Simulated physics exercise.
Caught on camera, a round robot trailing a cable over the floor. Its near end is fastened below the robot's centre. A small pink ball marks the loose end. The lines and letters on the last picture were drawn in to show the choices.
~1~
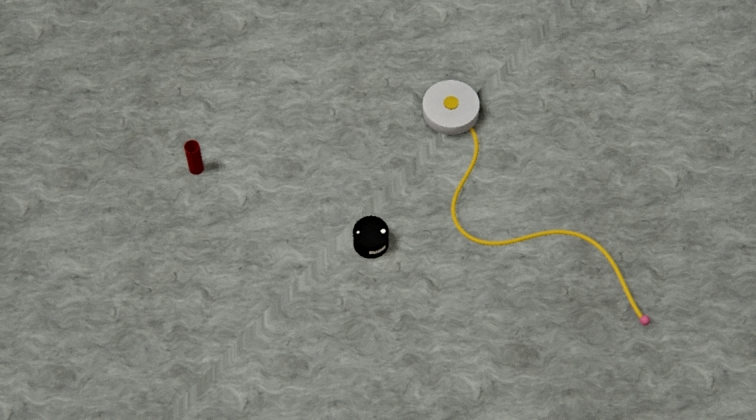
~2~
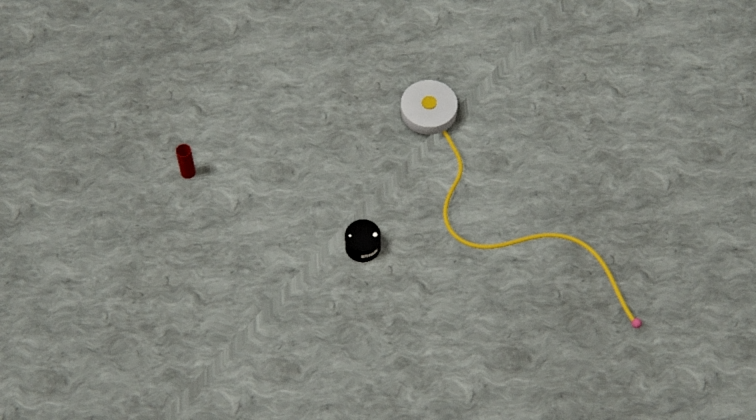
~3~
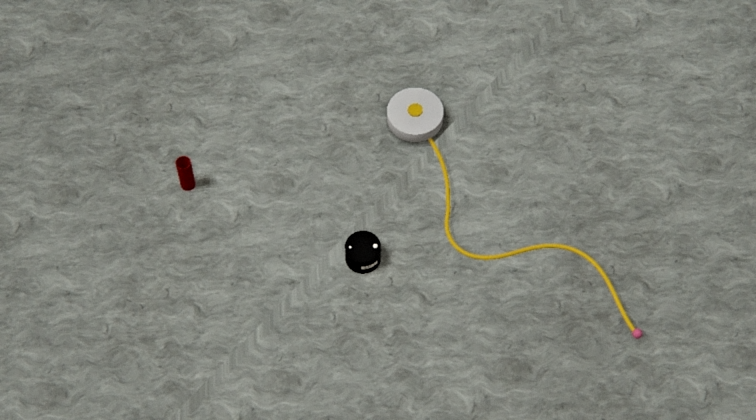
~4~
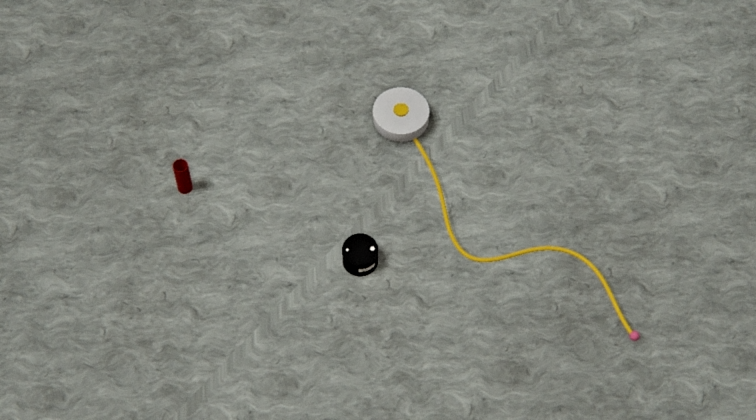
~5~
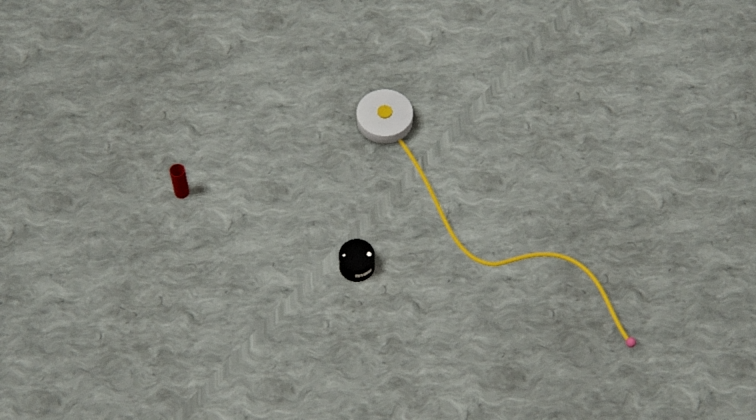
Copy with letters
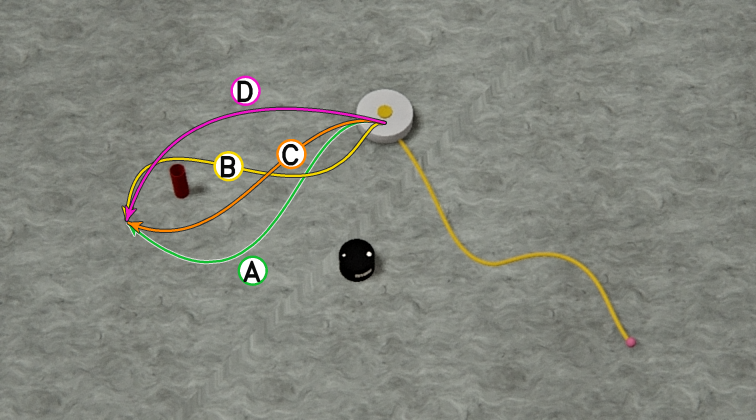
A round white robot with a yellow centre slid slowly left across the grey floor, drawing the near part of its yellow cable straighter, while a black tub and a red post stood nearby.
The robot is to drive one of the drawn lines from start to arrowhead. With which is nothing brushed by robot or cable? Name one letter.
The robot should drive C.
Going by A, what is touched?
It meets the black tub.
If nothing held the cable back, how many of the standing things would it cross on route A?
One.
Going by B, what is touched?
It is the red post.
On the copy, A from (385, 123) via (276, 220) to (128, 223); B from (385, 123) via (242, 169) to (126, 220); C from (385, 123) via (261, 180) to (129, 223); D from (385, 123) via (228, 116) to (127, 220).
On C. First, robot (287, 151), middle of the cable (469, 217), free end (622, 327).
Then, robot (202, 217), middle of the cable (400, 223), free end (579, 289).
Finally, robot (125, 217), middle of the cable (323, 235), free end (514, 259); nothing has been touched.
By contrast, A meets the black tub; B meets the red post; D meets the red post.
